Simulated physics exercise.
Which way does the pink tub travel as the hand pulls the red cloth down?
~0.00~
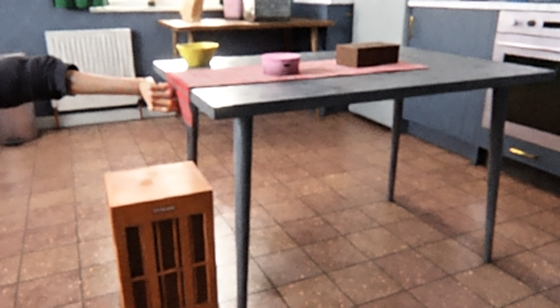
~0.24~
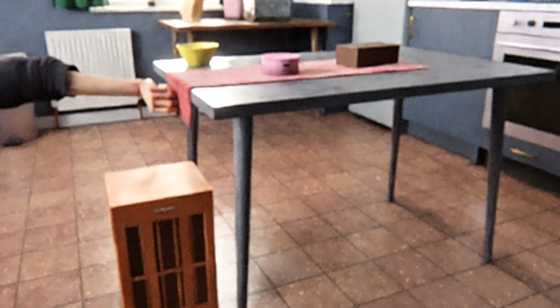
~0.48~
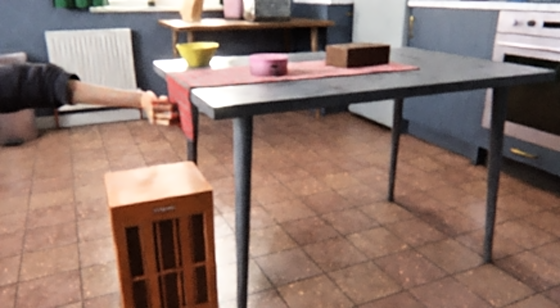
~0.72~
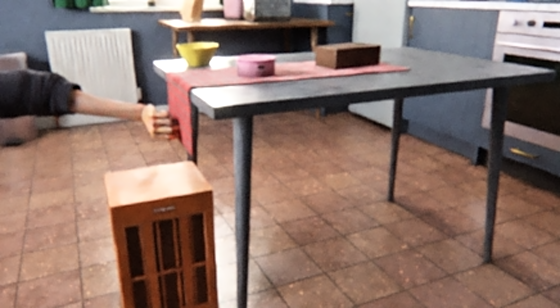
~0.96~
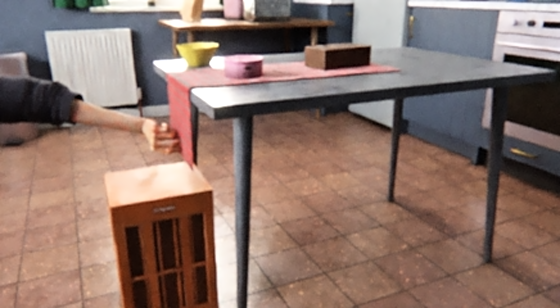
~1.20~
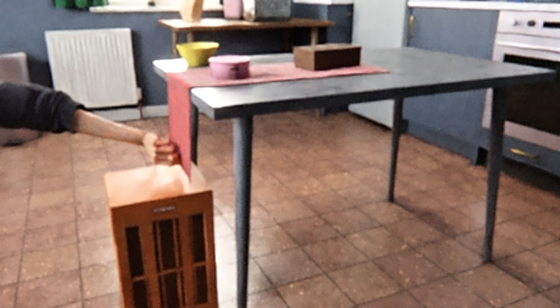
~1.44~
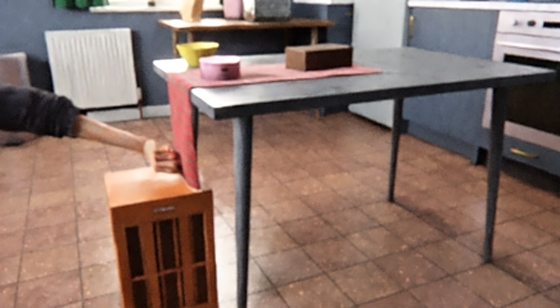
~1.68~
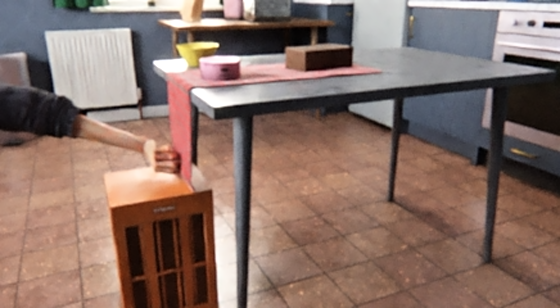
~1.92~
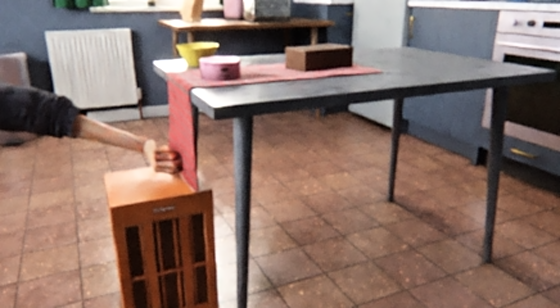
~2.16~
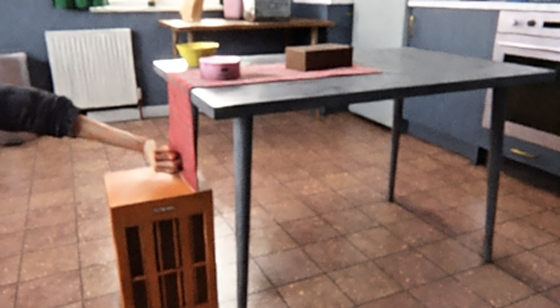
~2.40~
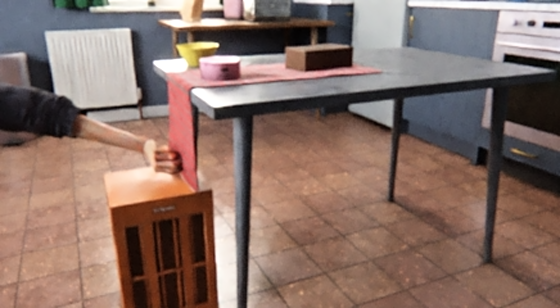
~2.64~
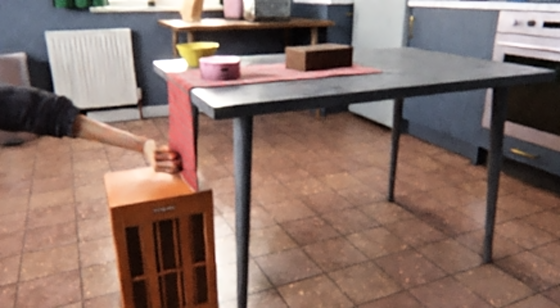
The pink tub moves to the left, carried along on the cloth toward the yellow bowl.
A hand slowly pulled a red cloth down over the end of a table until its hem touched the orange crate below, drawing a pink tub and a brown brick left. The yellow bowl stayed in place, and everything remained on the table.
